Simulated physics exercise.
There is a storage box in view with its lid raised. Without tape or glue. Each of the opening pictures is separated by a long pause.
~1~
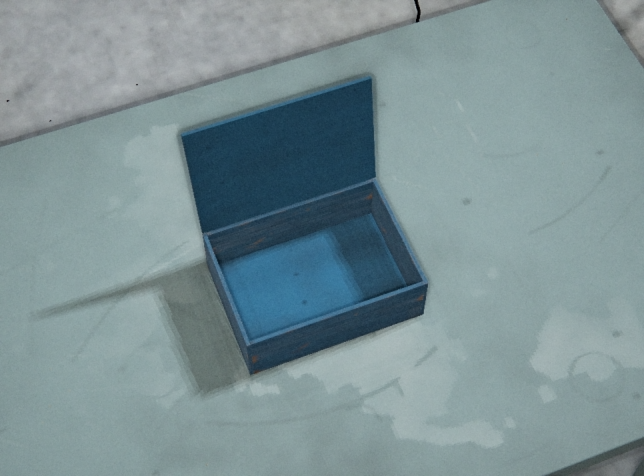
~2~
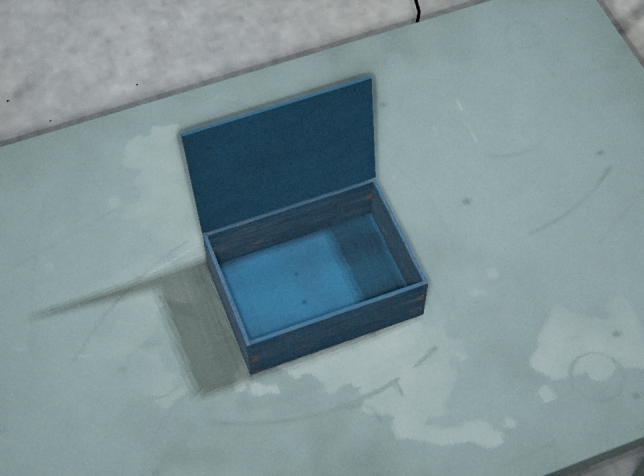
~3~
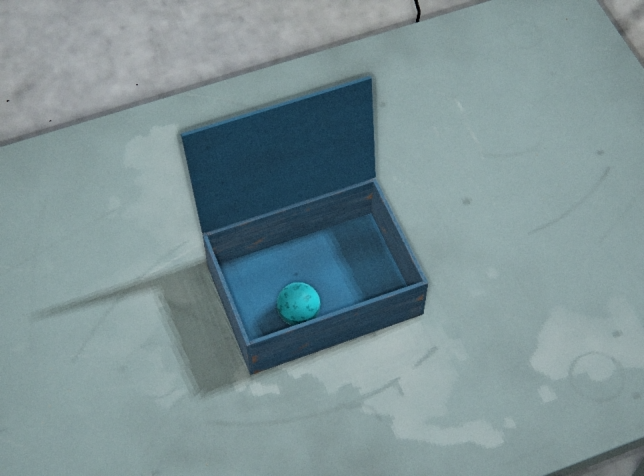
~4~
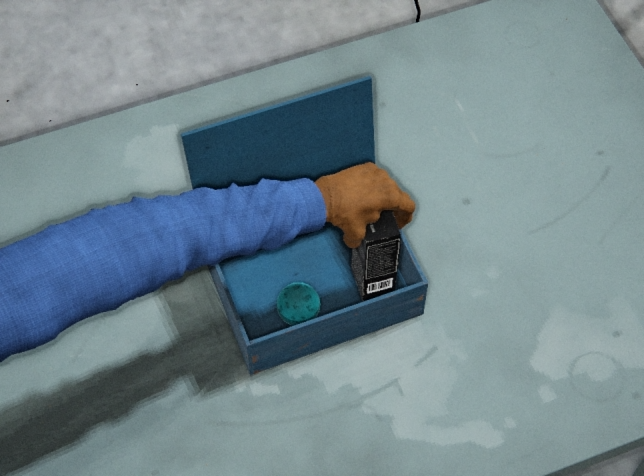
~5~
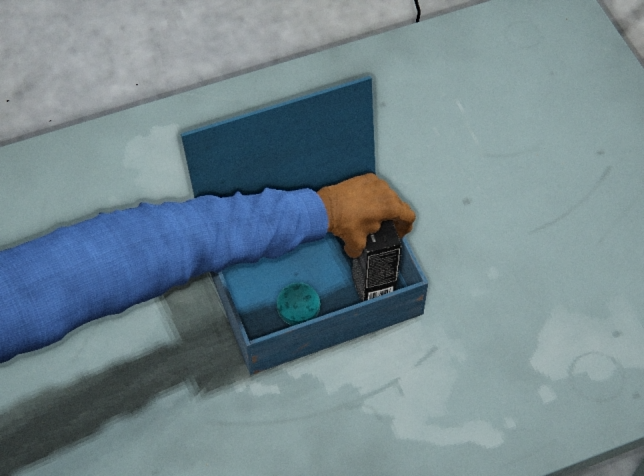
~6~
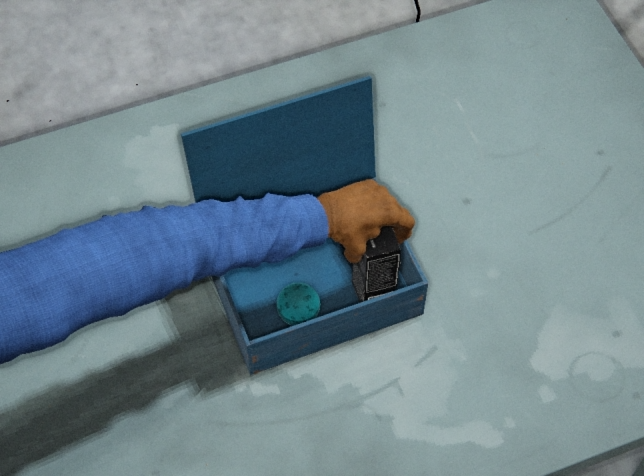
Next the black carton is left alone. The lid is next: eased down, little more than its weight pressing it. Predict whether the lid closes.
Prediction: The lid stays ajar.
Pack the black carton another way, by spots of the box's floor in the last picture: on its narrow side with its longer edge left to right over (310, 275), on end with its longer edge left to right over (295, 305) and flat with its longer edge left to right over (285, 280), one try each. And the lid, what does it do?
So, one: It drops fully; two: It drops fully; three: It drops fully.
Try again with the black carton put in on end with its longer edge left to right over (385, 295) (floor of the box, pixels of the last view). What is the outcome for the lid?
The lid remains open a bit this time.
Then, 1.10 s past the last view, lid starting down.
Then, 1.60 s past the last view, lid 59° above the rim.
Then, 1.90 s past the last view, lid 36° above the rim.
Then, 3.80 s past the last view, lid 35° above the rim.
Finally, lid 36° above the rim; both still in place. Final places as the last picture's camera would see them, black carton near (376, 266).
